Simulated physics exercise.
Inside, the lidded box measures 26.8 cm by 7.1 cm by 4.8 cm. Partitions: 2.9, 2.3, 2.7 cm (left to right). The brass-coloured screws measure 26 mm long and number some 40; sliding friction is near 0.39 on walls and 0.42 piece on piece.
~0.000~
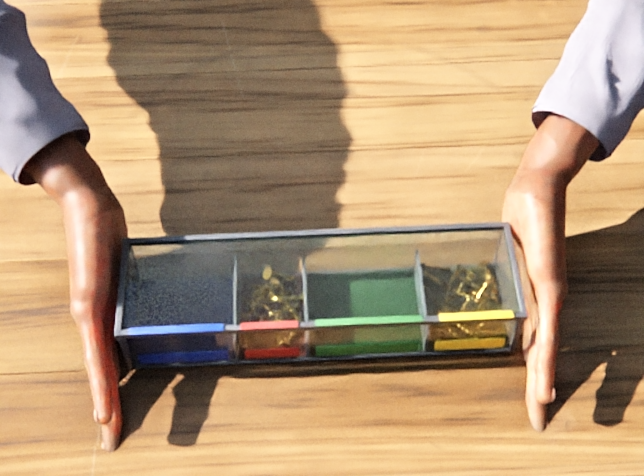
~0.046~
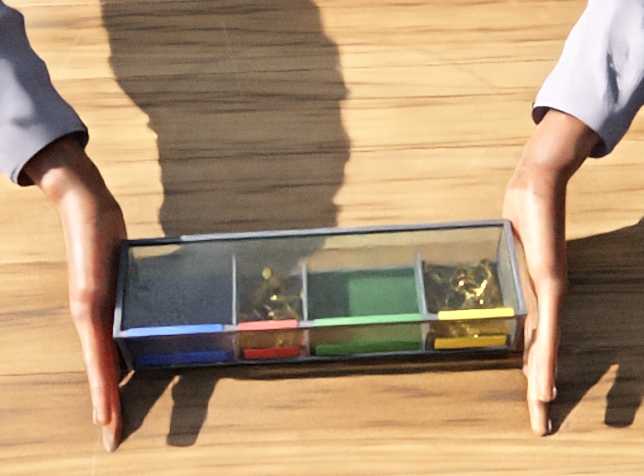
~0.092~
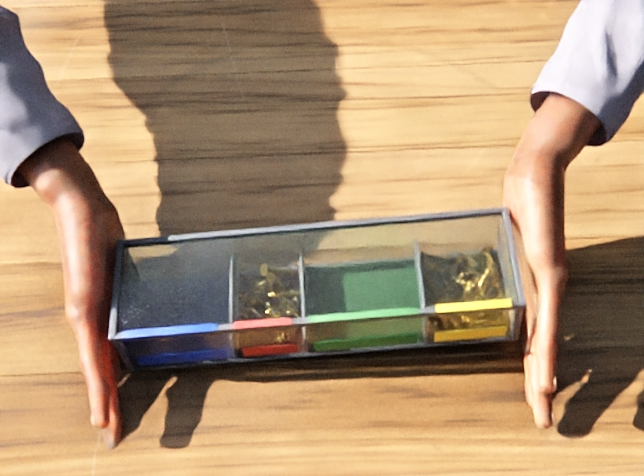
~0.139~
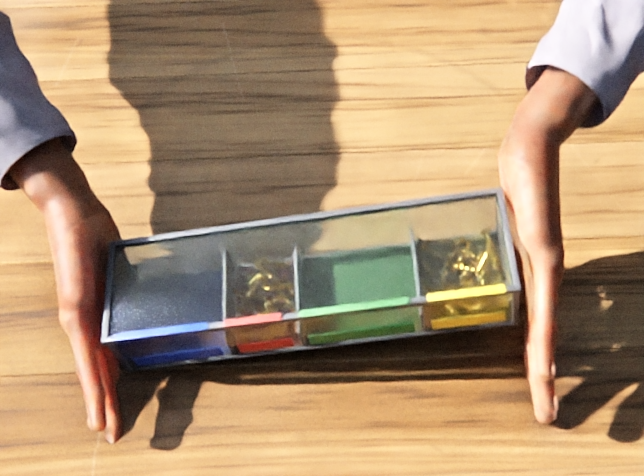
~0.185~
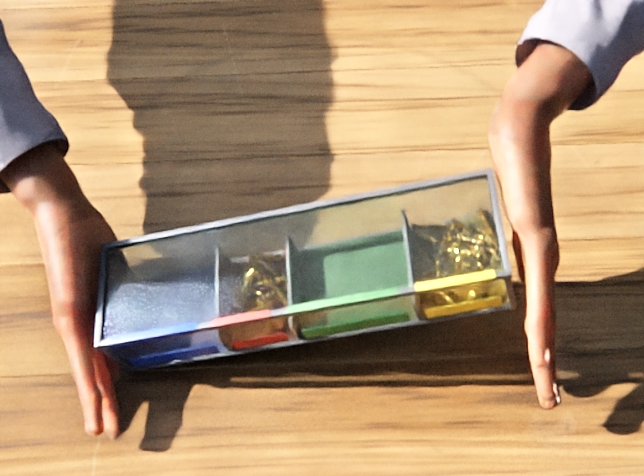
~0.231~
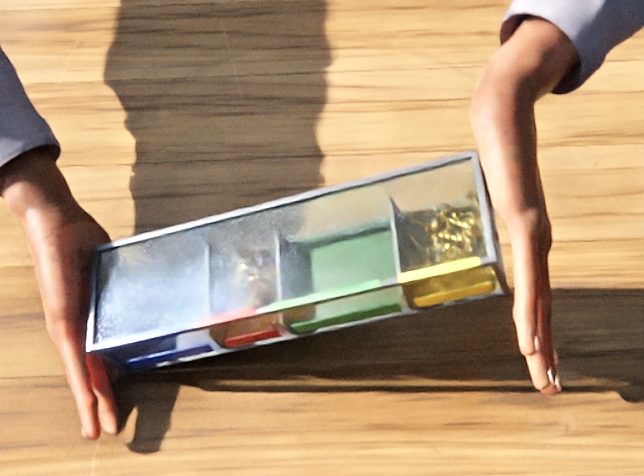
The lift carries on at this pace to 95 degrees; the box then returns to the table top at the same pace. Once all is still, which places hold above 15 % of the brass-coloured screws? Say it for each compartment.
Red: Yes, blue: Yes, green: No, yellow: No.
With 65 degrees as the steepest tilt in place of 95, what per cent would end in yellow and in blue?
In that case yellow 40; blue 0.
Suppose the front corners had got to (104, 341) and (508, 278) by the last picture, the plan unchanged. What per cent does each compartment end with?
Red 40; blue 50; green 5; yellow 10.
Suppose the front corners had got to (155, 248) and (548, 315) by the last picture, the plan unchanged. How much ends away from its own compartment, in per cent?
Then about 45 per cent.
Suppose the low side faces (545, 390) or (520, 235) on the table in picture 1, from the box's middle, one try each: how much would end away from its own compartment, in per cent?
Some 40 and 35 per cent.
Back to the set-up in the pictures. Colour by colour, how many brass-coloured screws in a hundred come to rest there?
Red 45; blue 40; green 5; yellow 10.
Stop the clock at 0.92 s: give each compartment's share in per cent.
Red 40, blue 5, green 20, yellow 40.
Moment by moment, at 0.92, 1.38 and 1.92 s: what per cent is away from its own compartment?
In turn: 25, 70, 70.
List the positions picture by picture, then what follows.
The first frame shows box tilt 0 degrees, front corners at (122, 332) and (520, 314); red 45 %, yellow 55 %.
The second frame shows box tilt 1 degrees, front corners at (120, 333) and (521, 311).
The third frame shows box tilt 4 degrees, front corners at (116, 335) and (519, 302), lowest corner left front.
The fourth frame shows box tilt 10 degrees, front corners at (109, 338) and (514, 287), lowest corner left front.
The fifth frame shows box tilt 16 degrees, front corners at (102, 342) and (505, 272), lowest corner left front.
The sixth frame shows box tilt 21 degrees, front corners at (94, 346) and (490, 258), lowest corner left front; red 45 %, yellow 55 %. The box's pace is about 125 degrees a second.
After 0.92 s, tilt 94 degrees; red 40 %, blue 5 %, green 20 %, yellow 40 %.
After 1.38 s, tilt 41 degrees; red 45 %, blue 40 %, green 5 %, yellow 10 %.
After 1.92 s, tilt 0 degrees; red 45 %, blue 40 %, green 5 %, yellow 10 %.
By 2.6 s all is still; red 45 %, blue 40 %, green 5 %, yellow 10 %.
